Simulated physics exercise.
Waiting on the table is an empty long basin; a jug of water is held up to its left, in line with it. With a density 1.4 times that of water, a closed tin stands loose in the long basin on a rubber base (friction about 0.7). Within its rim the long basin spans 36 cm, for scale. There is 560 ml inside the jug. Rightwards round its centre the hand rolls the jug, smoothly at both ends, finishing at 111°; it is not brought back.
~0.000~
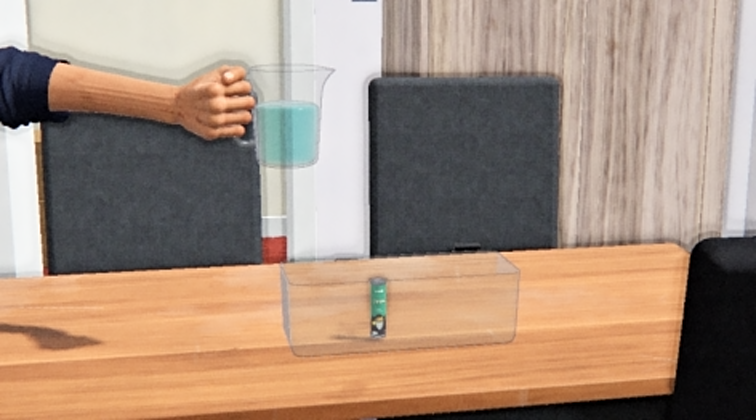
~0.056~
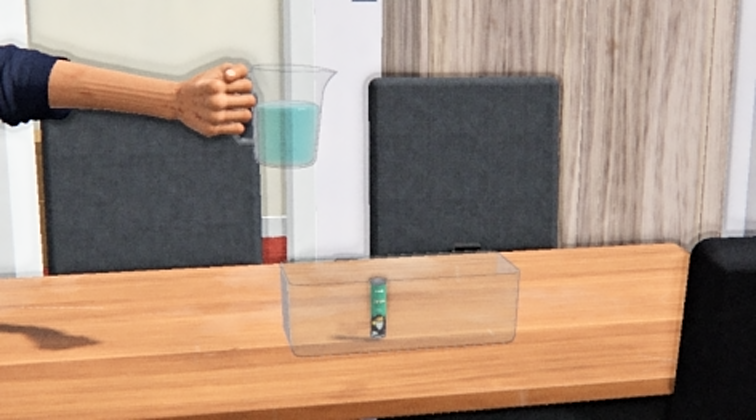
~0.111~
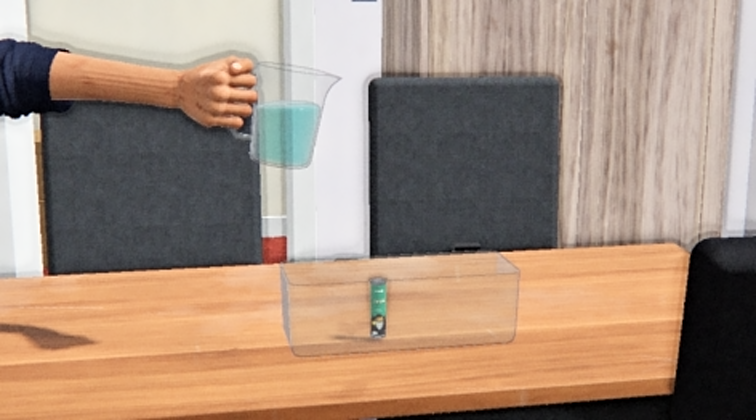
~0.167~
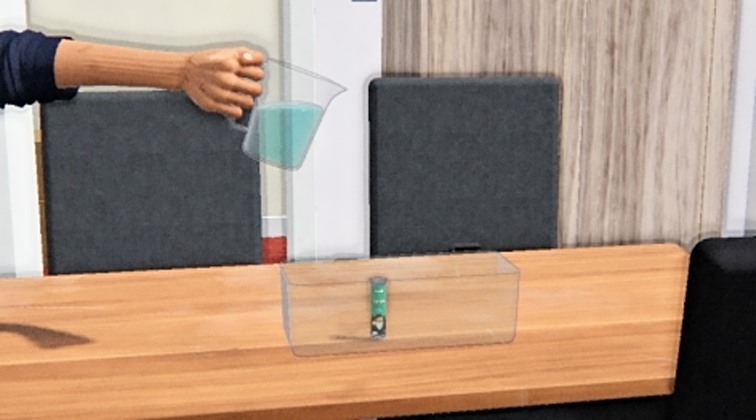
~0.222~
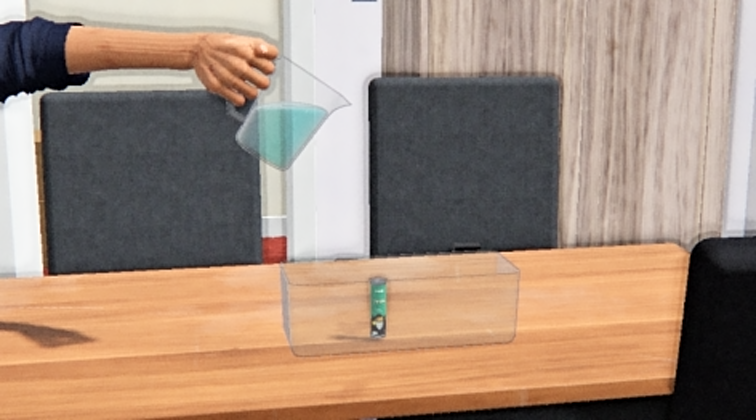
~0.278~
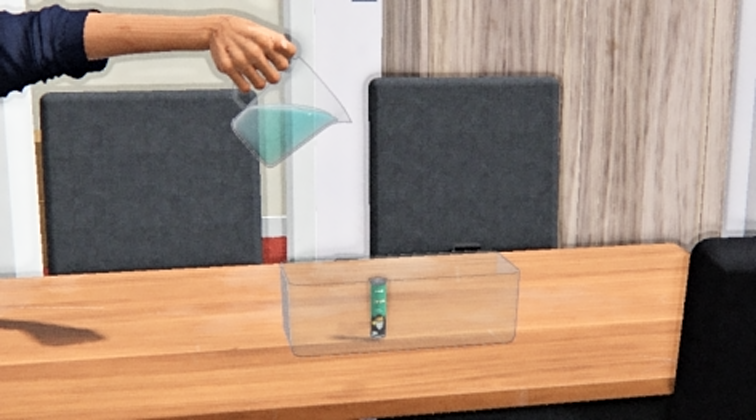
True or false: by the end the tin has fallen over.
False.
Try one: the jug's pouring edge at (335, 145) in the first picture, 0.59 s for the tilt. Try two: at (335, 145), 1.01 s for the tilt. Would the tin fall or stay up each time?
First it tips over; then it tips over.
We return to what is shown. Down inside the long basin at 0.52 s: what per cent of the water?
Estimate - around 4 in a hundred parts.
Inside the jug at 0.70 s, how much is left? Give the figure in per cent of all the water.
Around 12 in a hundred is still there.
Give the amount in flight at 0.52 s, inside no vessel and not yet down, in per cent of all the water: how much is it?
Some 38 per cent, I reckon.
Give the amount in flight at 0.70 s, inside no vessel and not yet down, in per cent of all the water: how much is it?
In-air share: About 30 %.
Then, 0.52 s in, the tilt is 107° and 58 per cent is still to pour; the tin stands where it began.
Then, 0.70 s in, the tilt is 111° and 12 per cent is still to pour; the tin stands where it began.
Then, 0.89 s in, the tilt is 111° and 1 per cent is still to pour; the tin stands where it began.
Then, 1.09 s in, the tilt is 111° and 0 per cent is still to pour; the tin stands where it began.
Finally, the tin stands where it began.
